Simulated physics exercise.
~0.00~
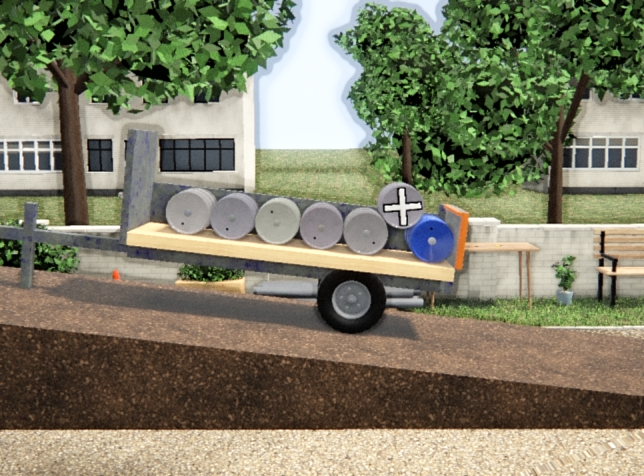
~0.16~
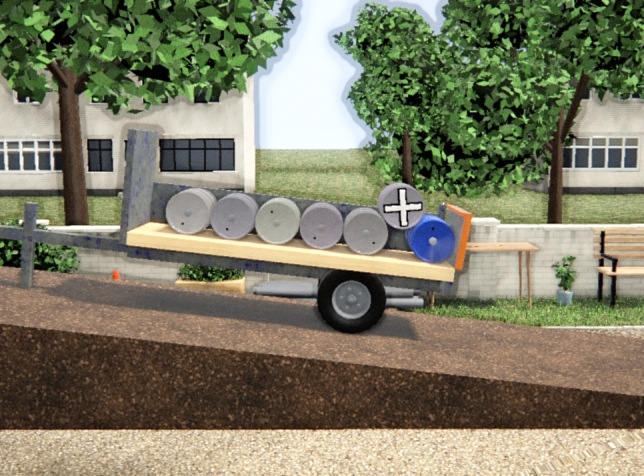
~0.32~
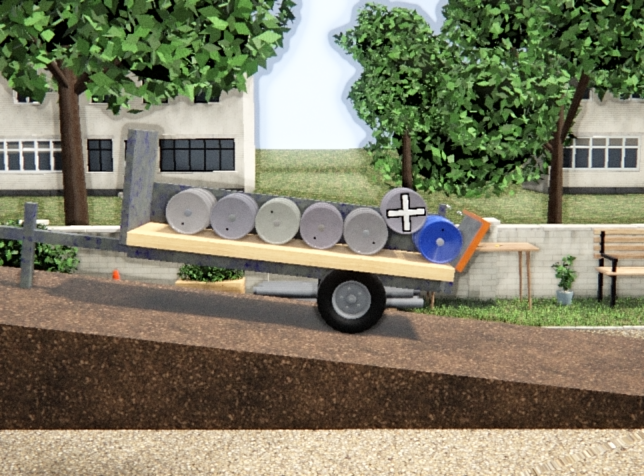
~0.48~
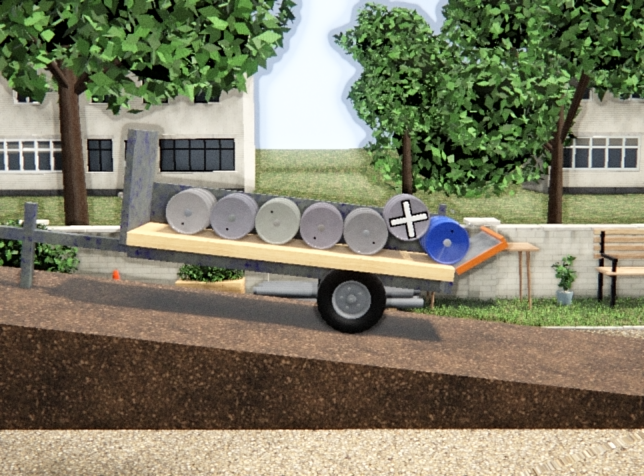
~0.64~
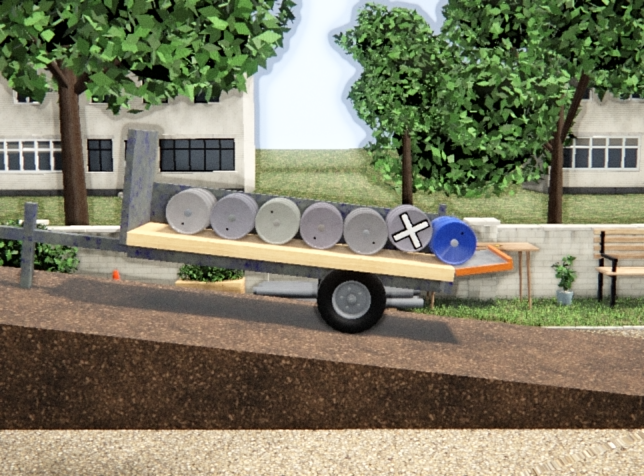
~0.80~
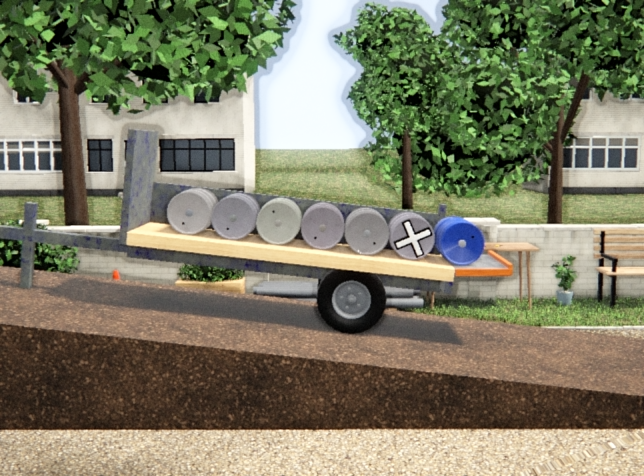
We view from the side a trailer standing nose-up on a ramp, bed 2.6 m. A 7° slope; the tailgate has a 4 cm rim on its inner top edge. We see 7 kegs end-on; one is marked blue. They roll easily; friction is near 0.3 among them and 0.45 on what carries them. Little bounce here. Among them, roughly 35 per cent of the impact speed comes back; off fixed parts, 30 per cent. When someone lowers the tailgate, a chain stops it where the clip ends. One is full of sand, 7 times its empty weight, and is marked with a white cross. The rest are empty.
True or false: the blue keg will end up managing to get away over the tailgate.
True.
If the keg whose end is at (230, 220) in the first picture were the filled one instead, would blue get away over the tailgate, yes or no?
Under that setup blue does it.
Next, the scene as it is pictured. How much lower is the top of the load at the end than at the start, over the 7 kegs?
Roughly 10 cm.
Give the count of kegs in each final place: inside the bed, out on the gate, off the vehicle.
The split comes out as 5, 1 and 1.
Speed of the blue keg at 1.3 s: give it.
0.3 m/s, give or take.
After 1.3 s, blue is on the gate, 25 cm past the hinge, rolling right; 0 of 7 are out.
After 2.0 s, blue is dropping off the gate; 1 of 7 is out.
At rest (4.7 s), blue is off the vehicle; 1 of 7 is out.
